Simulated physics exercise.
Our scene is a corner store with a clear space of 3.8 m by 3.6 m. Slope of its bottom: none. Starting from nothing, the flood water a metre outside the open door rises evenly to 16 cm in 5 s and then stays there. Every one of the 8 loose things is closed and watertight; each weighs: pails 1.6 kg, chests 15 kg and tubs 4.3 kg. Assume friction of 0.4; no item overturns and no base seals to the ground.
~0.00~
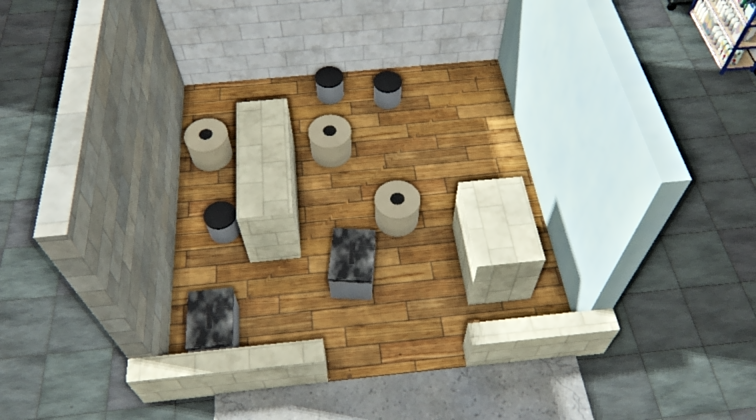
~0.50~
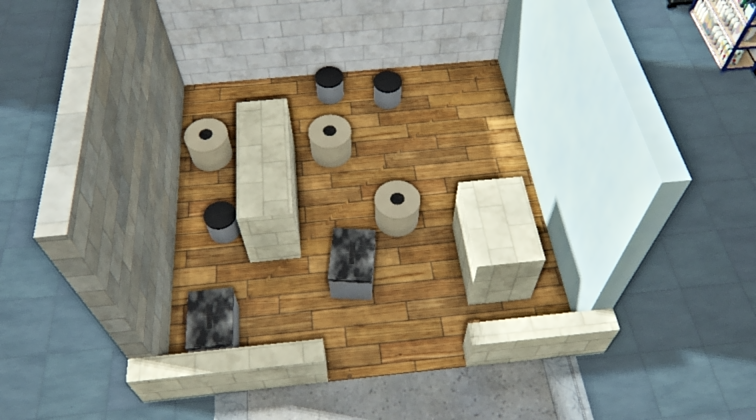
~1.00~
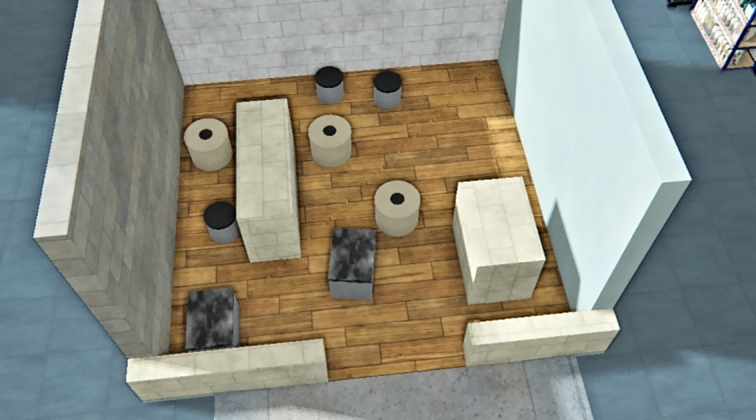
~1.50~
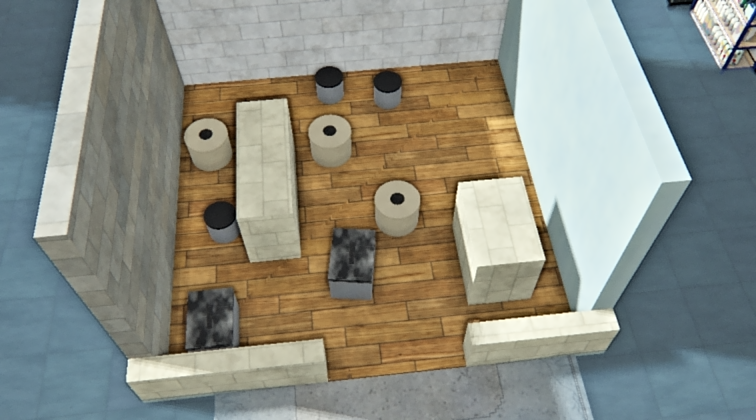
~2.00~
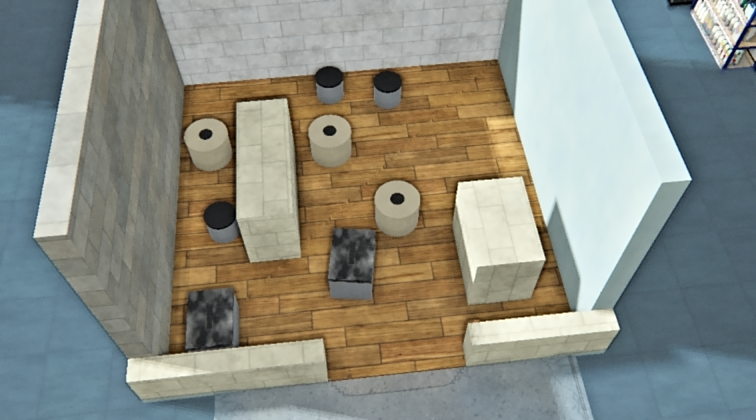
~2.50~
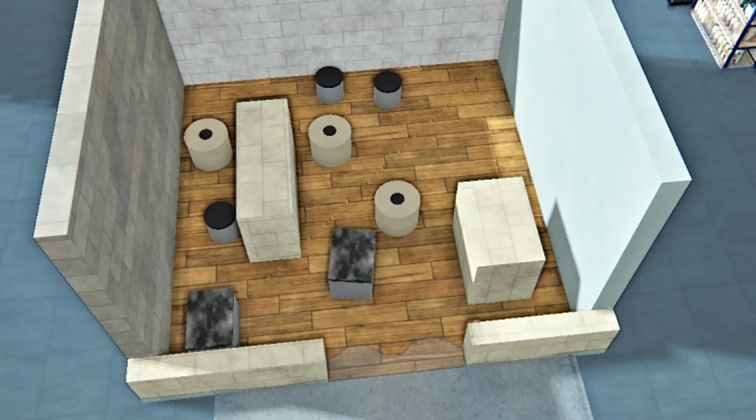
To begin with, dark grey paving surrounds a wood-floored store holding pale and dark chests and round tubs. The paving then turns blue, as if under water, while everything inside stays still. Lastly, a thin, clear film with a curved edge creeps through the front opening onto the boards.
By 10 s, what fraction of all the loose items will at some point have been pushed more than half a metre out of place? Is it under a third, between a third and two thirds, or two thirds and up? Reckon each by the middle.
It is between a third and two thirds.
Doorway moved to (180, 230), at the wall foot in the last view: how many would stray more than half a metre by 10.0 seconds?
4.
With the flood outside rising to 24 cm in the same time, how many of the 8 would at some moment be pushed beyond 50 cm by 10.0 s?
Then 7 of them.
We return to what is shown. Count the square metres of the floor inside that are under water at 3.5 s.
That flooded area is roughly 1.0 m2.
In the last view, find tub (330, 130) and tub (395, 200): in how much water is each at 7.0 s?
Roughly 3 and 3 cm.
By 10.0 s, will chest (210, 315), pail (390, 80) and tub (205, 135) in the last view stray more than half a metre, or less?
Within, beyond, within.
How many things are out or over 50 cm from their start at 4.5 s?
Answer: 0.
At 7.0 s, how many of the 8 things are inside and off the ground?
Then: 0.
After 3.5 s 0 of 8 are over 50 cm from their spots; 0 afloat.
After 4.5 s 0 of 8 are over 50 cm from their spots; 0 afloat.
After 7.0 s 2 of 8 are over 50 cm from their spots; 0 afloat.
After 10.0 s 5 of 8 are over 50 cm from their spots, and 5 have been at some point; 7 afloat.
